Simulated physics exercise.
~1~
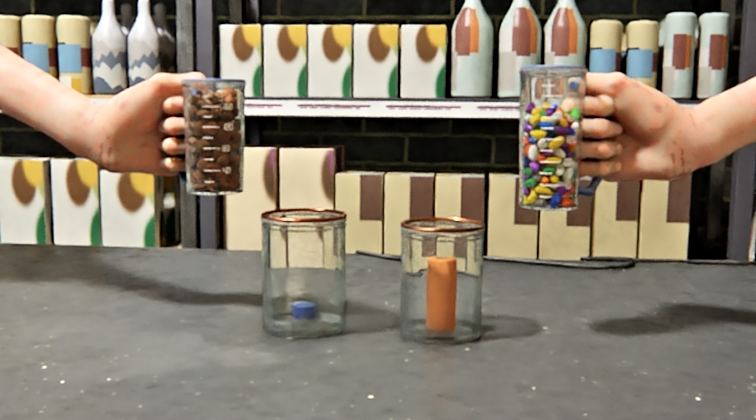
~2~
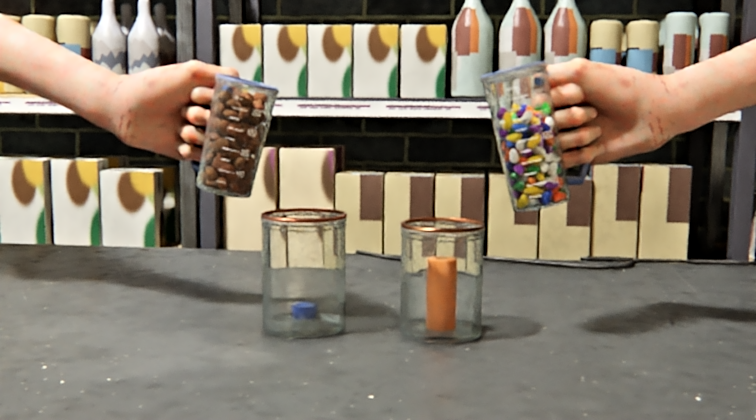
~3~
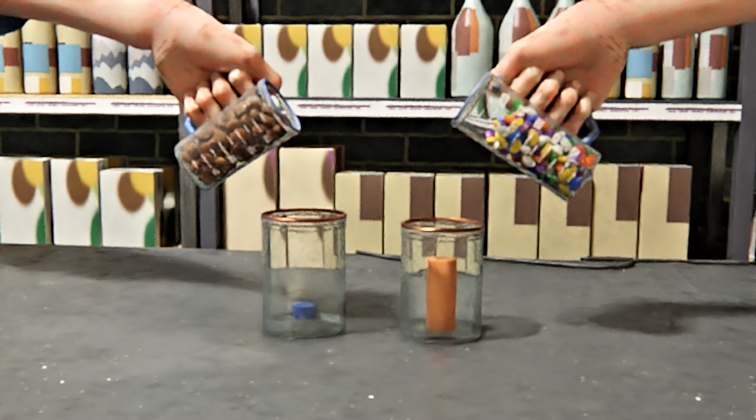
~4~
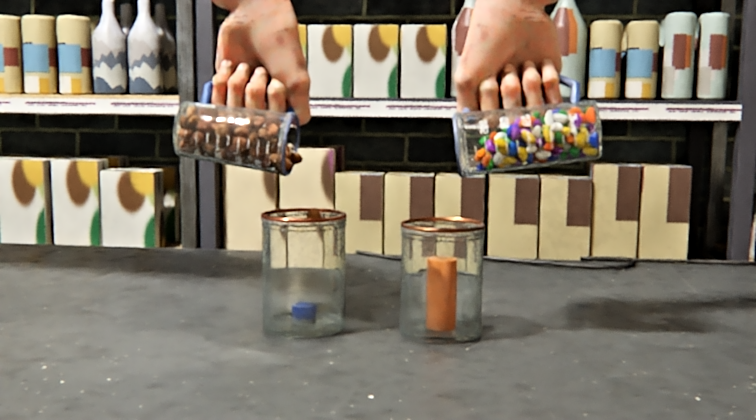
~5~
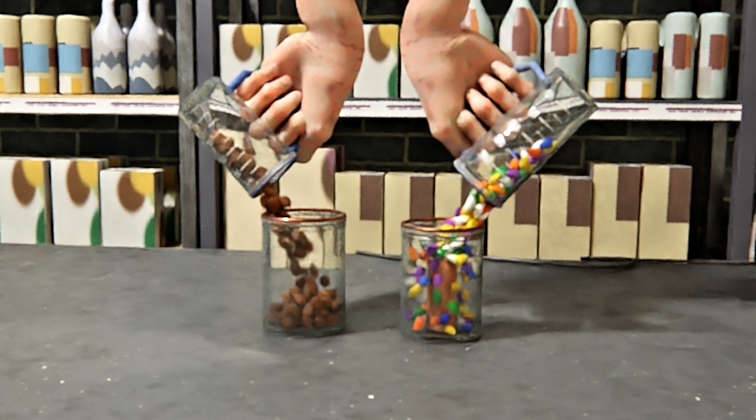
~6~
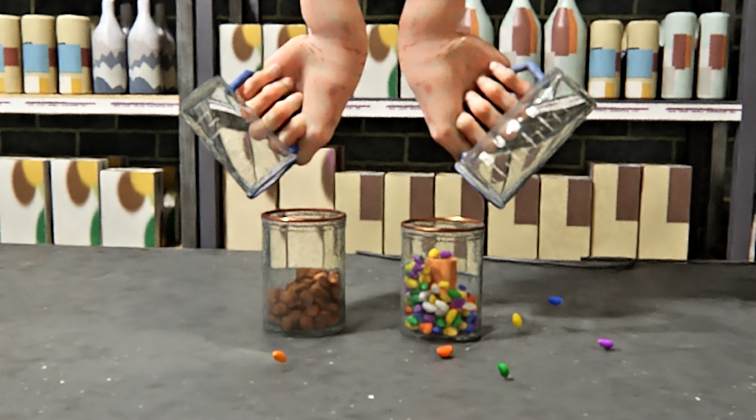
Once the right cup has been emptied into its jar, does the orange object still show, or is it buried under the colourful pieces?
The orange object still shows, with its top sticking out above the colourful pieces in the right jar.
